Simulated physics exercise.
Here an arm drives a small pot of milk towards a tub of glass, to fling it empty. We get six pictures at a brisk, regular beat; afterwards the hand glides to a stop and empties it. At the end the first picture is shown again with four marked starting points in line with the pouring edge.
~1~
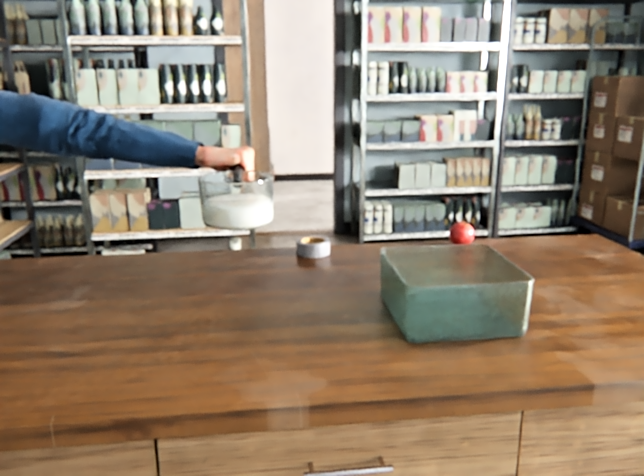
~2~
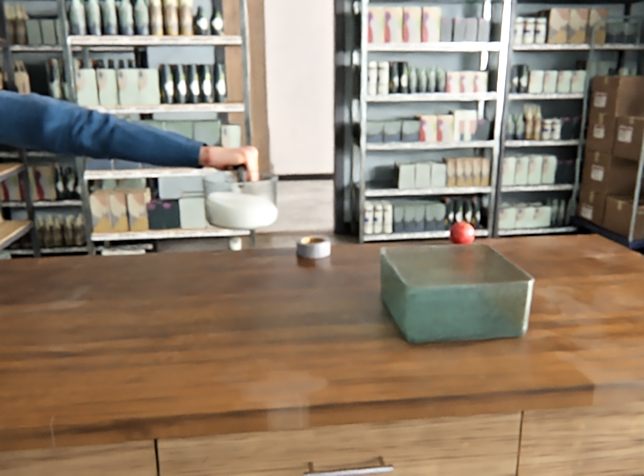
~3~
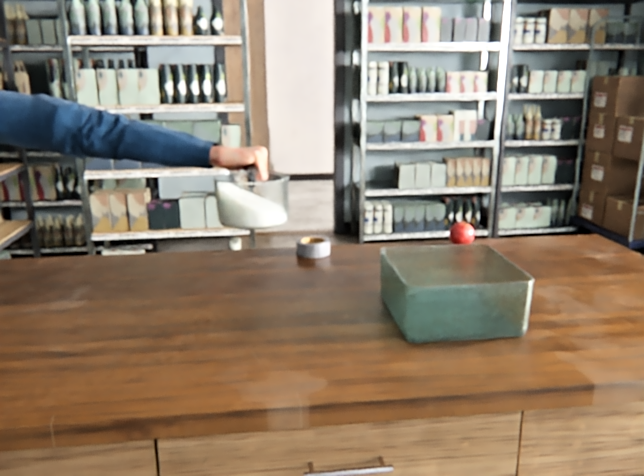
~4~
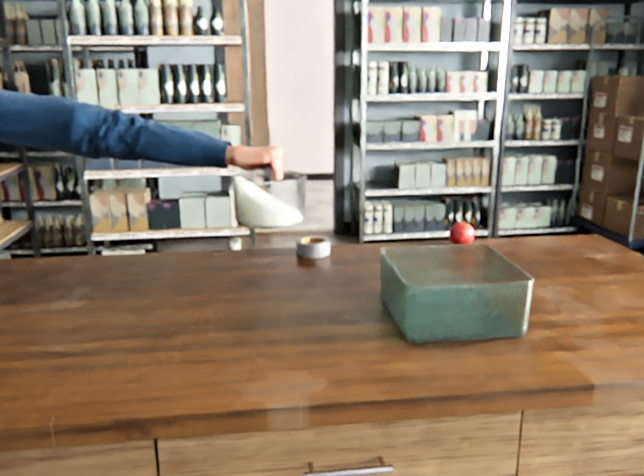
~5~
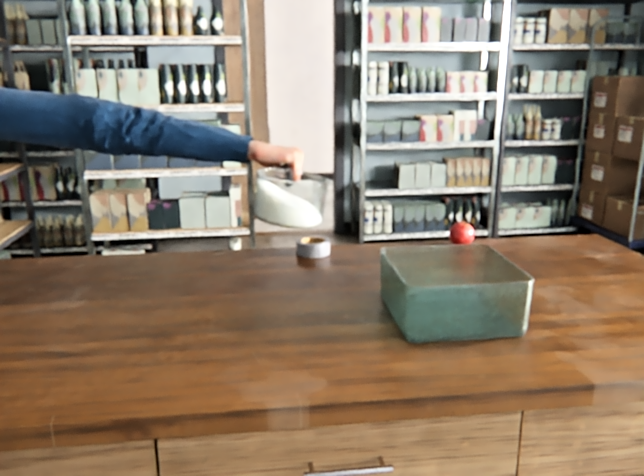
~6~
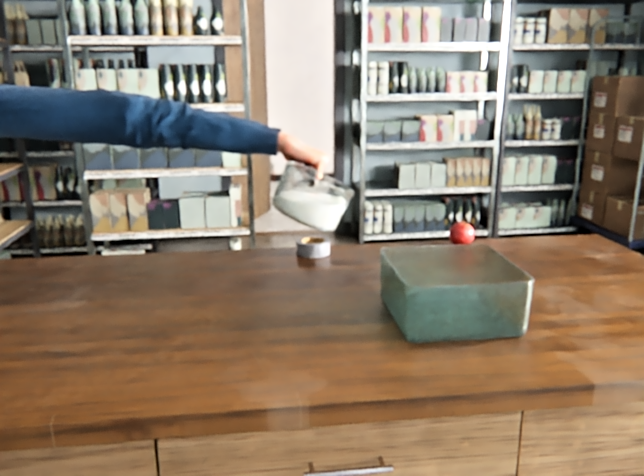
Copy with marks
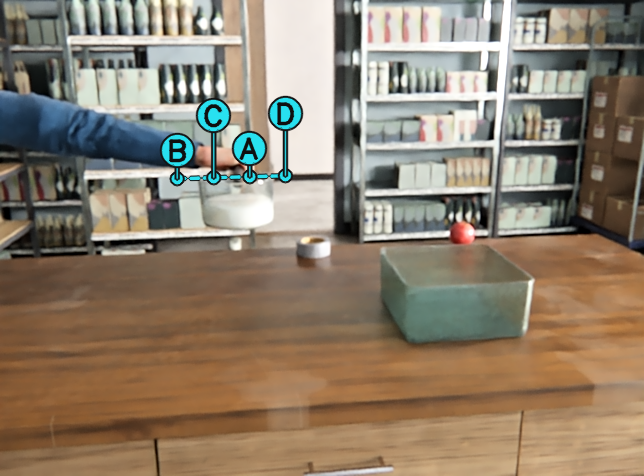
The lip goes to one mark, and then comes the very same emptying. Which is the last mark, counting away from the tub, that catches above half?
Place A just does it.
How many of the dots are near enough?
Two.
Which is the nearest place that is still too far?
Here it is place C.
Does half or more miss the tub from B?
Yes, it does.
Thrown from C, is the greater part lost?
Yes, it does.
On the marked copy, A at (249, 176); B at (177, 178); C at (213, 177); D at (285, 175).
If A is chosen, about 69 % lands in the tub, 22 % falls short and 9 % goes beside or beyond.
If B is chosen, about 1 % lands in the tub, 98 % falls short.
If C is chosen, about 32 % lands in the tub, 63 % falls short and 5 % goes beside or beyond.
If D is chosen, about 90 % lands in the tub, 8 % falls short.
